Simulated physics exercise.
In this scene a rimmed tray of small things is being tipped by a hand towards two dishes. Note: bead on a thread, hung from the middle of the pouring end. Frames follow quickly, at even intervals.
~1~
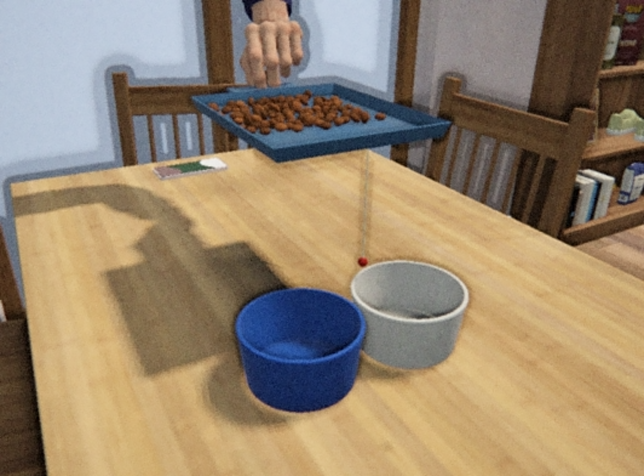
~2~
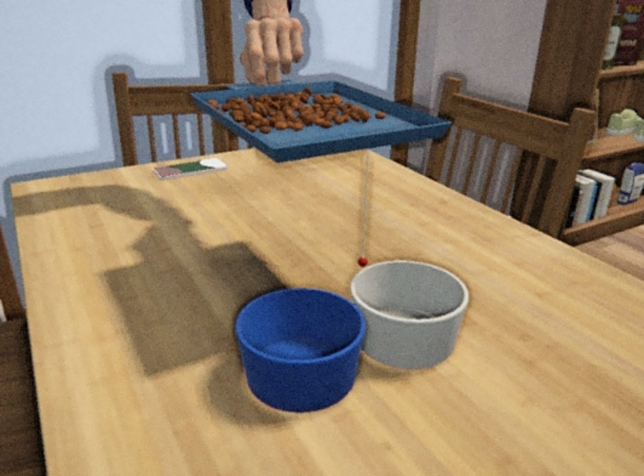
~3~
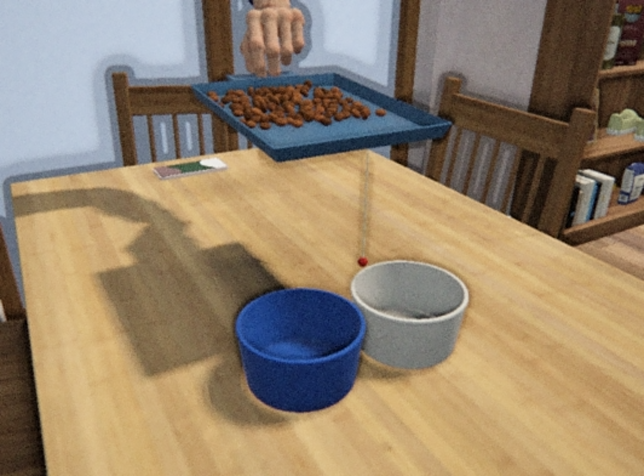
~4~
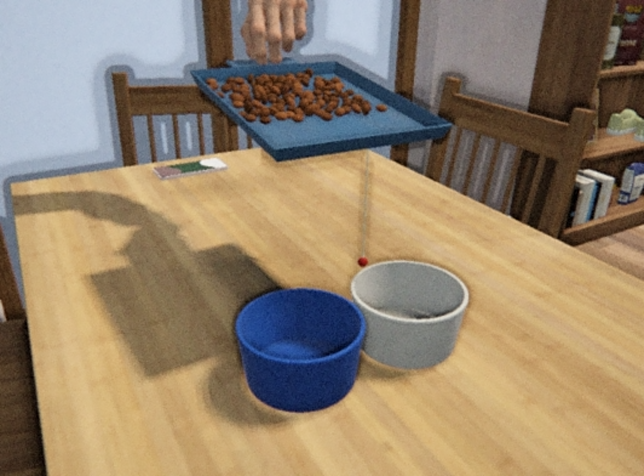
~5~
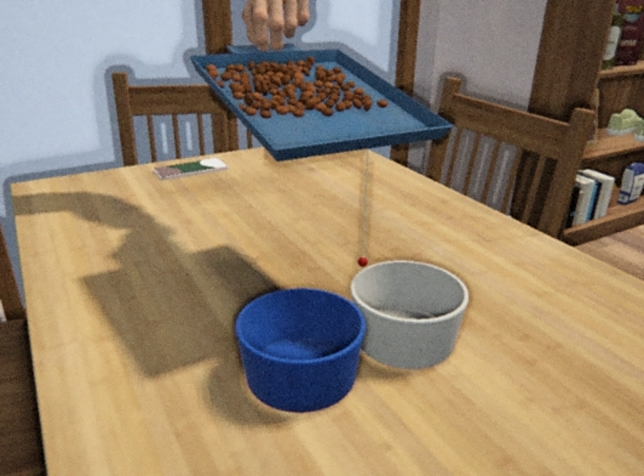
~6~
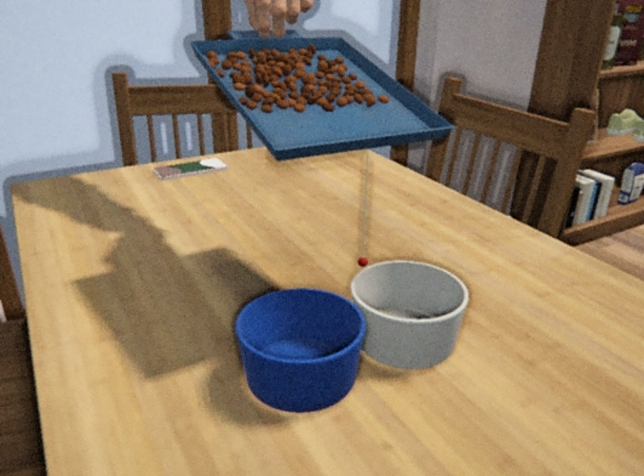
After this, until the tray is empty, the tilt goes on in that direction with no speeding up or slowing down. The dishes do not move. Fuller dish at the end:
More will pour into the dish on the right side.
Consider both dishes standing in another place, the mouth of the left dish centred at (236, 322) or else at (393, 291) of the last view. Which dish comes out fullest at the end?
Note: Try one - the dish on the right side; try two - the dish on the left side.
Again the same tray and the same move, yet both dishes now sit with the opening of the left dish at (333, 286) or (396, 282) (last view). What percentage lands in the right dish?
You'd get 20 in a hundred the first time and 10 in a hundred the second.
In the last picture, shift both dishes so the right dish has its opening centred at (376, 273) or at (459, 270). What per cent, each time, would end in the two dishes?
First placement near 30 percent, second near 90 percent.
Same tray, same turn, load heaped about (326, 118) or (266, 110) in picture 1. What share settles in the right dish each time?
Estimates in order: 60 percent, 50 percent.
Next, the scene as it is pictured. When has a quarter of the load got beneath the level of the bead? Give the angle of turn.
I'd say close to 70 degrees.
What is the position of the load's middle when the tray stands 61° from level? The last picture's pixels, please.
Look around (374, 137) in the last picture.
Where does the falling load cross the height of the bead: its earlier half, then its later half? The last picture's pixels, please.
The leading part at (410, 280), the rest of it at (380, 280).
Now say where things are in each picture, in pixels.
Corners of the pouring end at (277, 146) and (443, 122), level; middle of the load at (294, 109), bits of dog kibble; left dish at (331, 379); right dish at (443, 338); bead on its thread at (363, 262), in the first frame.
Corners of the pouring end at (277, 146) and (444, 122), level; middle of the load at (294, 108), in the second frame.
Corners of the pouring end at (277, 146) and (444, 122), tipped barely, level across its low end; middle of the load at (294, 102), in the third frame.
Corners of the pouring end at (278, 146) and (445, 123), tipped a little, level across its low end; middle of the load at (295, 93), in the fourth frame.
Corners of the pouring end at (279, 146) and (445, 124), tipped a little, level across its low end; middle of the load at (296, 84), in the fifth frame.
Corners of the pouring end at (279, 146) and (446, 125), tipped clearly, level across its low end; middle of the load at (297, 75); left dish at (331, 379); right dish at (443, 338), in the sixth frame.
Soon after the last picture, tray tipped steeply; most on the tray; about a quarter in the air.
A little later, tray tipped past a quarter turn; a small part on the tray; a small part in the left dish; about half in the right dish; a small part outside both; a small part in the air.
Later still, tray tipped past a quarter turn; about a quarter in the left dish; about two thirds in the right dish; about a quarter outside both.
At rest, tray tipped past a quarter turn; about a quarter in the left dish; about two thirds in the right dish; about a quarter outside both.
